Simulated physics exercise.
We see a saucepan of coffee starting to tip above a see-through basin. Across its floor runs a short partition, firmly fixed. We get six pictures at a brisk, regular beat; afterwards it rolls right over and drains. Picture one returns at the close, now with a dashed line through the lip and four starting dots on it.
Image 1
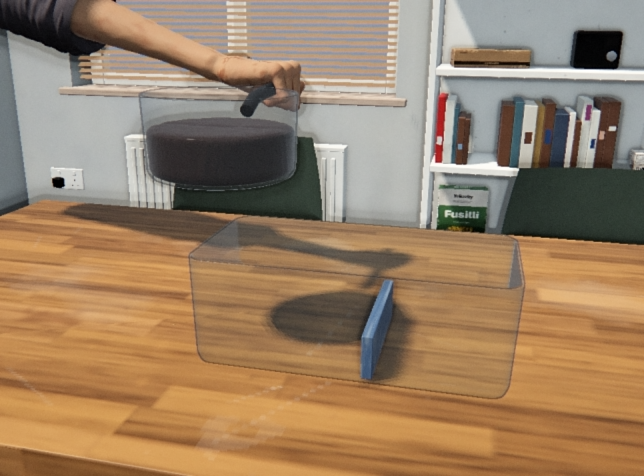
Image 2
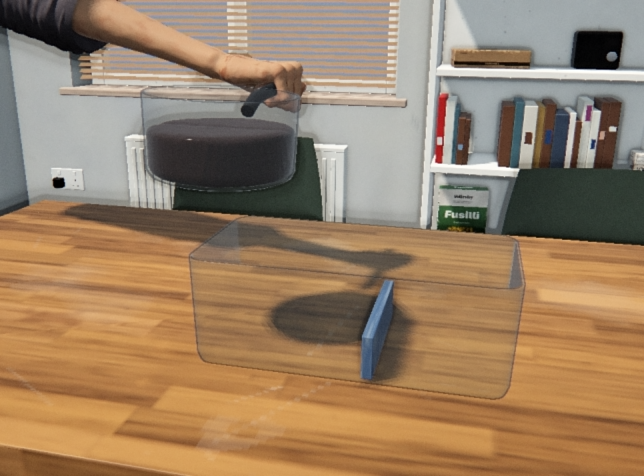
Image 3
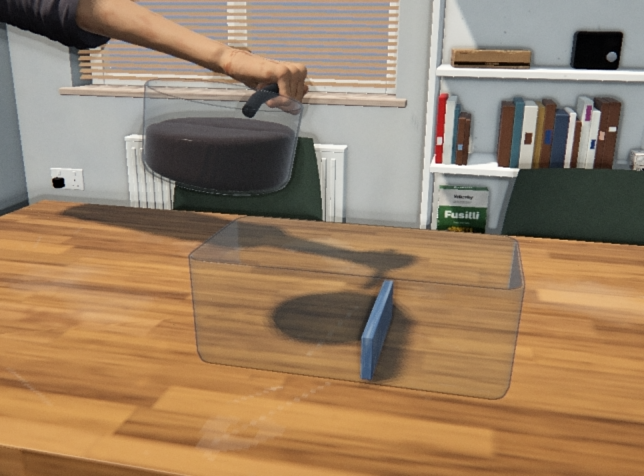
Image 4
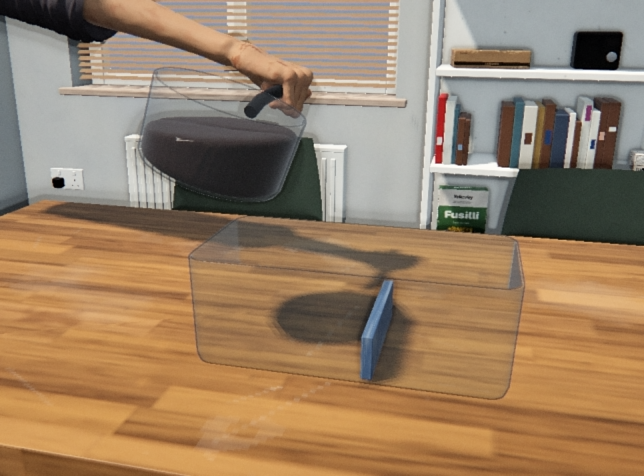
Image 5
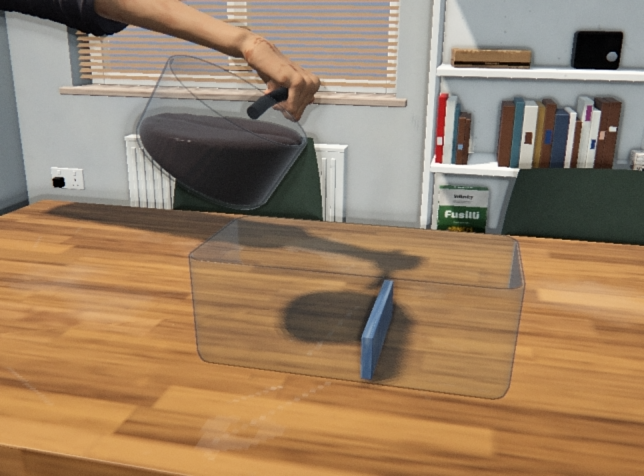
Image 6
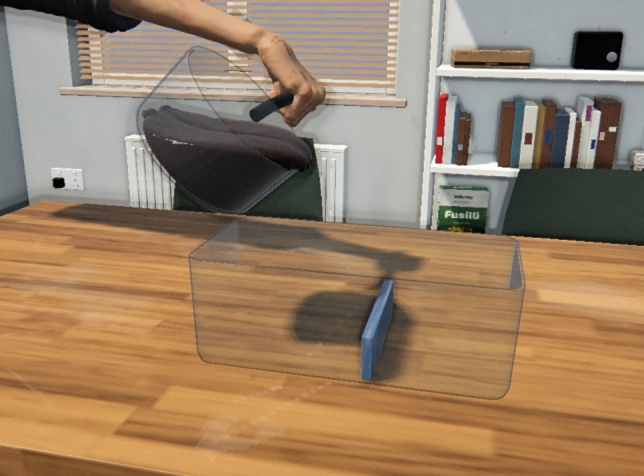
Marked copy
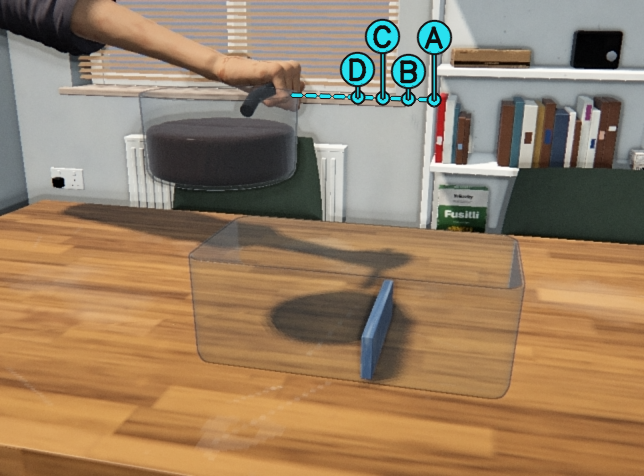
The footage shows a hand holding a clear pan of dark liquid above a see-through basin with a short blue partition, then steadily tilting it to the right until the liquid reaches over the lip.
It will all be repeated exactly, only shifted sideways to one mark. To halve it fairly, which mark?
Take D.
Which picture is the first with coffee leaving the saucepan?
Picture 6.
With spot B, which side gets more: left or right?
More ends on the right.
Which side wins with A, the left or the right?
More ends on the right.
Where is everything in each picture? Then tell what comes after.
Upright, lip at (292, 95); basin from (199, 357) to (509, 396); top of the wall at (379, 305); nothing has left yet.
Tipped about 2°, lip at (294, 98); nothing has left yet.
Tipped about 9°, lip at (298, 108); nothing has left yet.
Tipped about 19°, lip at (301, 123); nothing has left yet.
Tipped about 33°, lip at (302, 143); nothing has left yet.
Tipped about 48°, lip at (298, 165); coffee is over the lip, down to (305, 169).
On the marked copy, A at (434, 99); B at (408, 99); C at (382, 98); D at (357, 97).
For spot A, about 15 % ends left of the wall and 83 % right of it.
For spot B, about 10 % ends left of the wall and 84 % right of it; 6 % is lost outside.
For spot C, about 27 % ends left of the wall and 72 % right of it.
For spot D, about 52 % ends left of the wall and 46 % right of it.
